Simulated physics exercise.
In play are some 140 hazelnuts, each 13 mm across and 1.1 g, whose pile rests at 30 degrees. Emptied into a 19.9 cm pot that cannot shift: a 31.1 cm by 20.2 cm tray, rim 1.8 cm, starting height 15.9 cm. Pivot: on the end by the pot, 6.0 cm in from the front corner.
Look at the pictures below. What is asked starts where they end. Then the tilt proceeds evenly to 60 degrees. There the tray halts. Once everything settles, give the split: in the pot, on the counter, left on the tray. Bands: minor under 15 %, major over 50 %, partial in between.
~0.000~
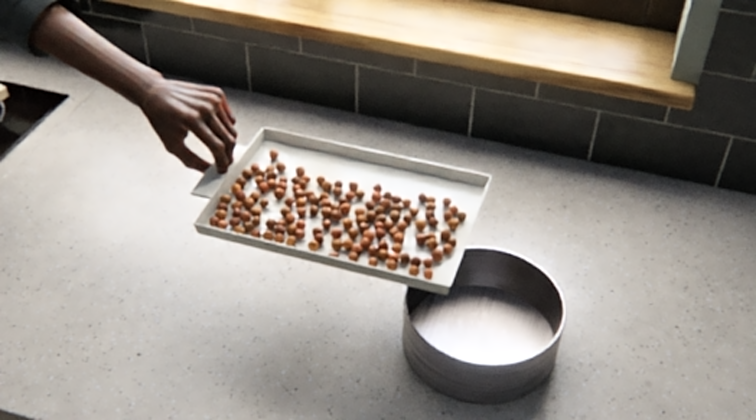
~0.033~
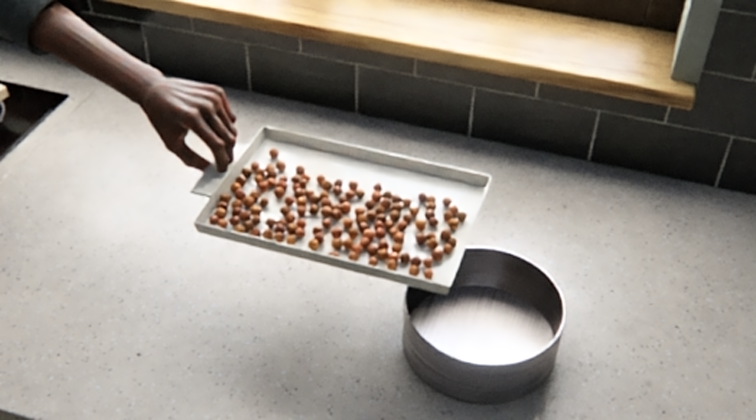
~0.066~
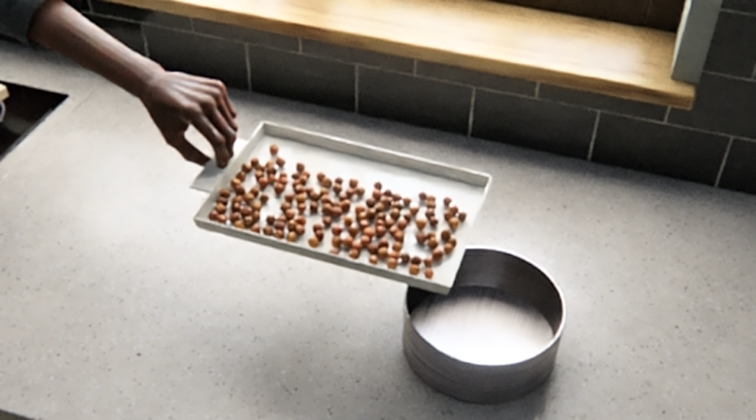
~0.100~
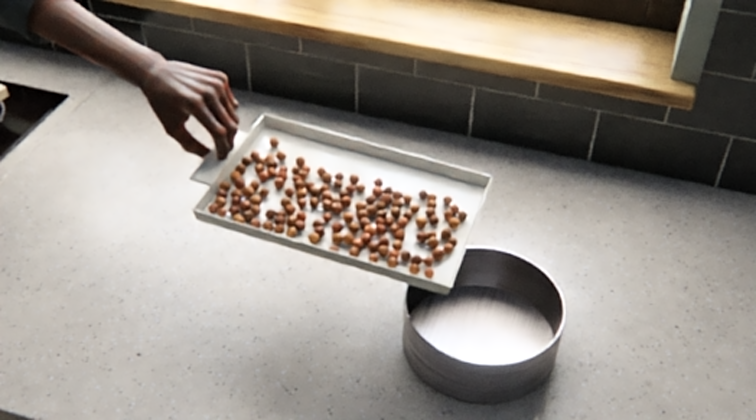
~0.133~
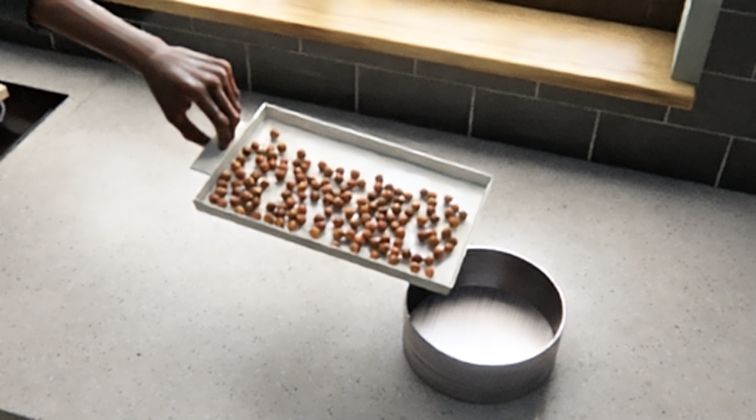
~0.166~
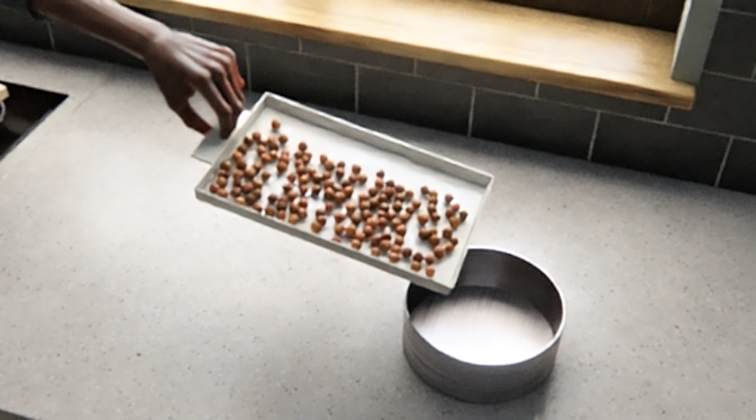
Pot: Partial, counter: Minor, left on the tray: Major.
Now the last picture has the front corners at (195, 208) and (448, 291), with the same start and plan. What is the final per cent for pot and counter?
You'd end with pot at 0 and counter at 5.
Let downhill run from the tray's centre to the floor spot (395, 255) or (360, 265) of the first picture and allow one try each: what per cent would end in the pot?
Near 0 and 0 percent, in that order.
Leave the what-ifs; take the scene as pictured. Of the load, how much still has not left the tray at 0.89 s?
I'd say close to 75 per cent.
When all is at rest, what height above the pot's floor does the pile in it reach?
Top level: Approx. 1.5 cm.
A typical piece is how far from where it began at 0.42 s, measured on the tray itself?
I'd say close to 4 centimetres.
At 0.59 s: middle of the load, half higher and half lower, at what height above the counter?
Median height: Approx. 22 cm.
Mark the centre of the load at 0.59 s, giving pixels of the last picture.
Somewhere about (440, 208) in the last view.
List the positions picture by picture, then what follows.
In the first picture, tray tilt 0 degrees, front corners at (196, 222) and (448, 283); middle of the pieces at (336, 216); pot at (485, 301).
In the second picture, tray tilt 0 degrees, front corners at (196, 220) and (448, 283); middle of the pieces at (336, 215).
In the third picture, tray tilt 2 degrees, front corners at (196, 216) and (448, 283); middle of the pieces at (336, 213).
In the fourth picture, tray tilt 4 degrees, front corners at (196, 208) and (449, 284), lowest corner right front; middle of the pieces at (337, 209).
In the fifth picture, tray tilt 7 degrees, front corners at (196, 198) and (450, 284), lowest corner right front; middle of the pieces at (338, 204).
In the sixth picture, tray tilt 10 degrees, front corners at (197, 188) and (450, 284), lowest corner right front; middle of the pieces at (339, 199); pot at (485, 301). The tray's pace is about 95 degrees a second.
Then, at 0.42 s, tilt 35 degrees; the tray holds 100 %, the pot 0 %.
After 0.59 s, tilt 52 degrees; the tray holds 100 %, the pot 0 %.
After 0.89 s, tilt 60 degrees; the tray holds 75 %, the pot 15 %.
By 1.9 s all is still; pot 25 %, counter 10 %, tray 70 %.
